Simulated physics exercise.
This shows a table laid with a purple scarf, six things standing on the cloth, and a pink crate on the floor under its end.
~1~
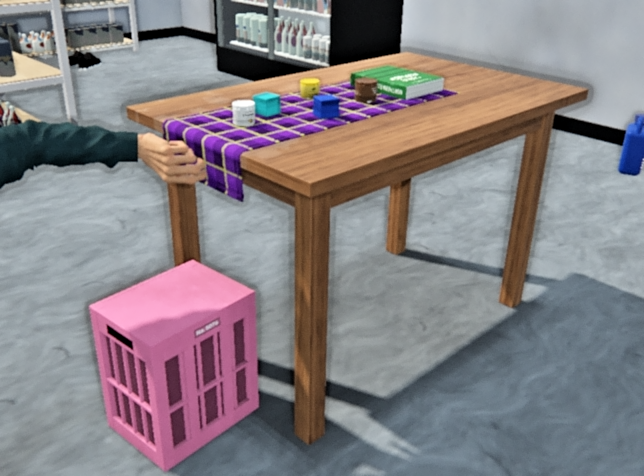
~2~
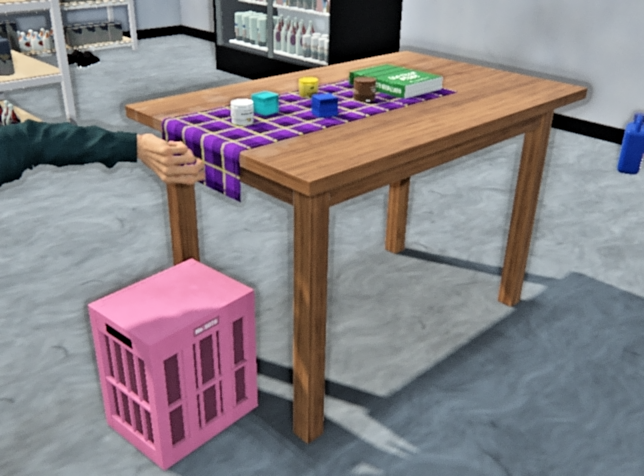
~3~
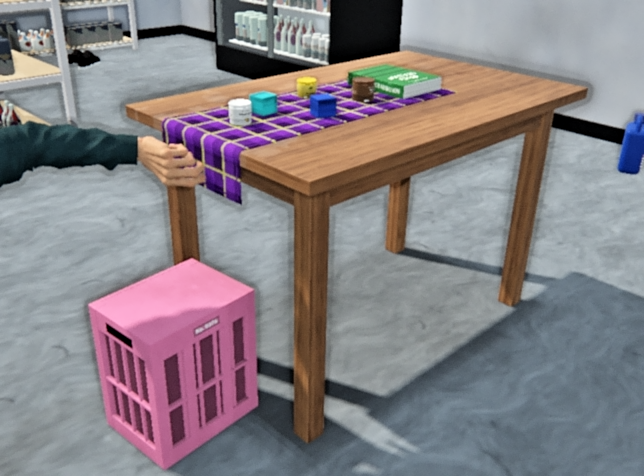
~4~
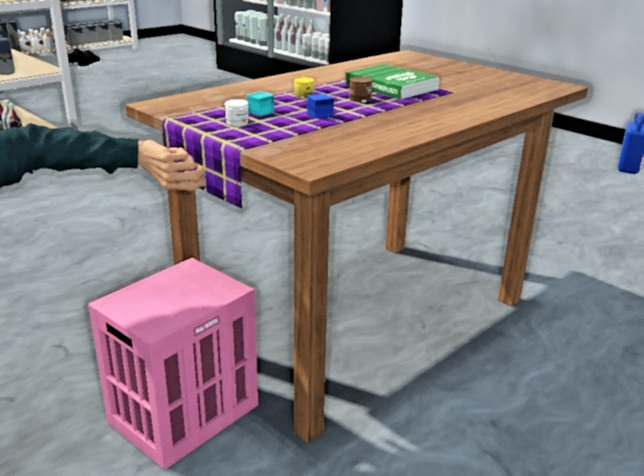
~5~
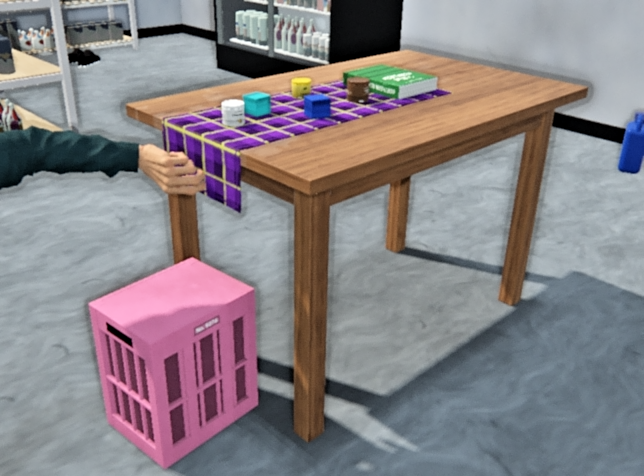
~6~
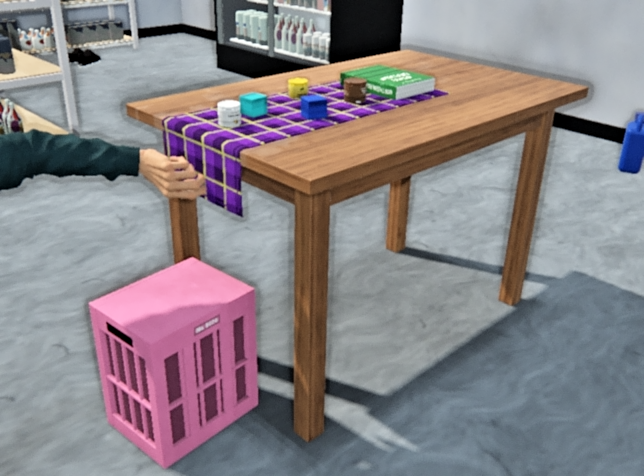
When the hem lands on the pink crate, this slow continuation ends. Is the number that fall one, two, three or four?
It is two.
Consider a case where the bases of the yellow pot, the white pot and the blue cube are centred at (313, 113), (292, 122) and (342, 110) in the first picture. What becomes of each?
Note - yellow pot retained, white pot lost, blue cube retained.
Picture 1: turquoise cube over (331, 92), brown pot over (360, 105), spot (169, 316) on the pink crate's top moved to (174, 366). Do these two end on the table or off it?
Result - the turquoise cube stays put, and the brown pot stays put.
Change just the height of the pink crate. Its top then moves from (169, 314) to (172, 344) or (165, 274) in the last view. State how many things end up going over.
Numbers: 3; 1.
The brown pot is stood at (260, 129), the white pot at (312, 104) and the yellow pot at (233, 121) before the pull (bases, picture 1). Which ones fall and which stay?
Result - brown pot down, white pot still up, yellow pot down.
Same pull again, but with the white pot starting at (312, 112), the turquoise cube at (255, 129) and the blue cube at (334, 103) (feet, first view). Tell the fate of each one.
First the white pot: It is still up there. Next the turquoise cube: It ends off the top. Last the blue cube: It is still up there.
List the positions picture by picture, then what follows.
Hem (243, 202); white pot (244, 103); turquoise cube (267, 95); blue cube (326, 97); yellow pot (310, 81); brown pot (367, 80); top of the crate (169, 316), in the first picture.
Hem (241, 202); white pot (242, 102), in the second picture.
Hem (242, 204); turquoise cube (263, 94), in the third picture.
Hem (242, 208); blue cube (320, 97); top of the crate (169, 314), in the fourth picture.
Hem (241, 213); yellow pot (301, 80), in the fifth picture.
Hem (243, 217); white pot (229, 104); turquoise cube (253, 96); blue cube (314, 98); yellow pot (298, 81); brown pot (356, 80), in the sixth picture.
Soon after, hem near (203, 220); all still up.
Then, hem near (205, 254); white pot gone.
Further on, hem on the crate; white pot and turquoise cube gone.
At rest, hem on the crate; white pot and turquoise cube gone. The count of fallen things is two.
